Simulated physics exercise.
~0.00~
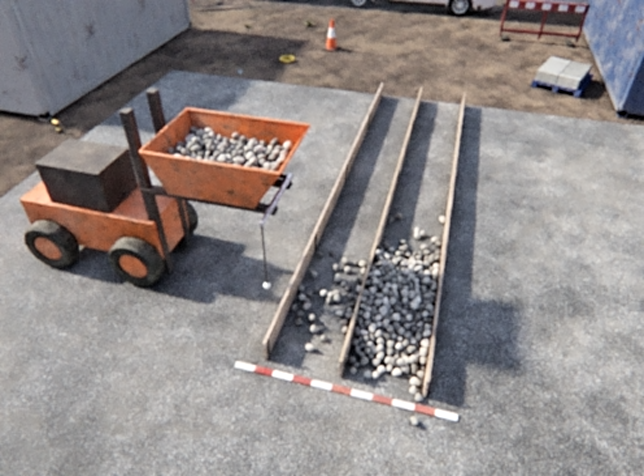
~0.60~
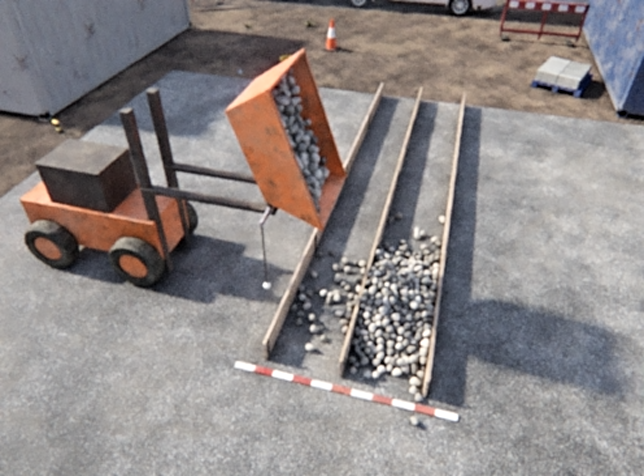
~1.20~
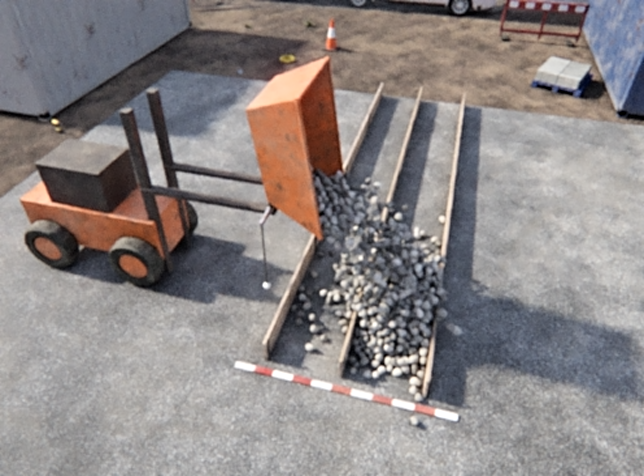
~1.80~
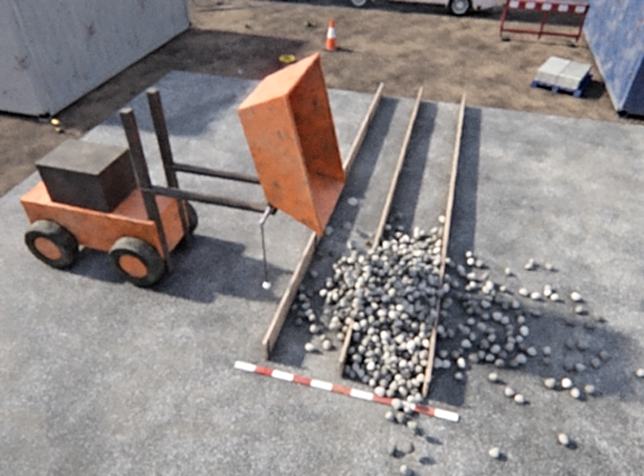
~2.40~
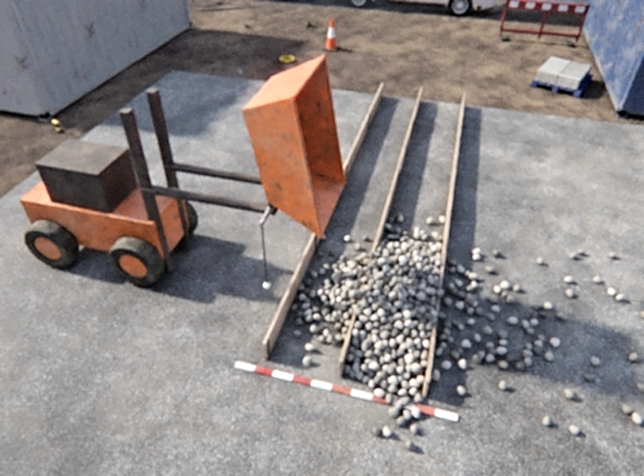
The orange skip tips forward, jerks slightly, and empties its stones over the planks, some scattering right.
